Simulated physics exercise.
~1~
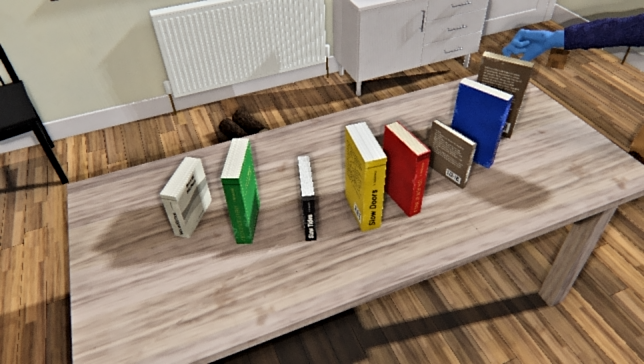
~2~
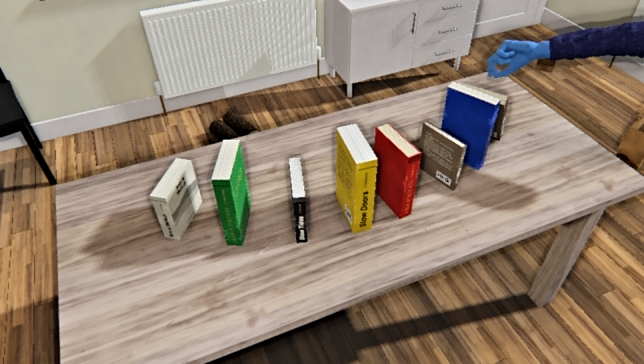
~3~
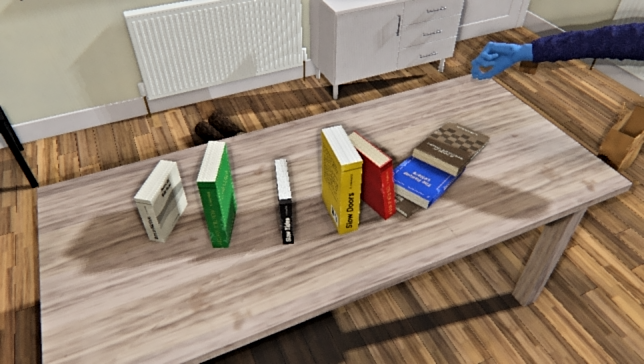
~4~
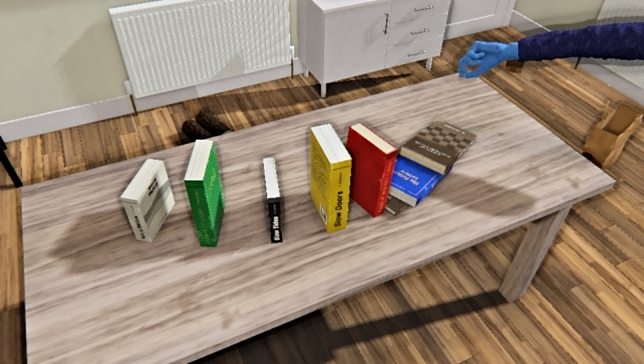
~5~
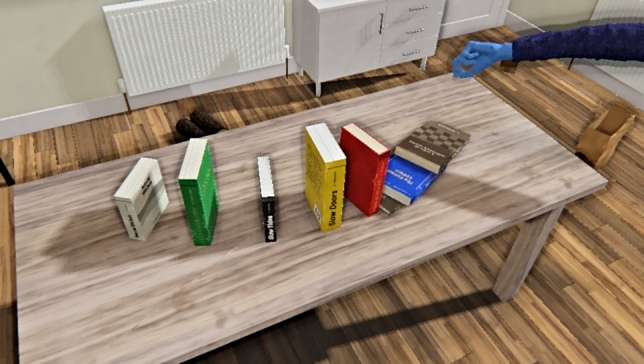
Three books at the right end of a curved row topple, leaving five standing.
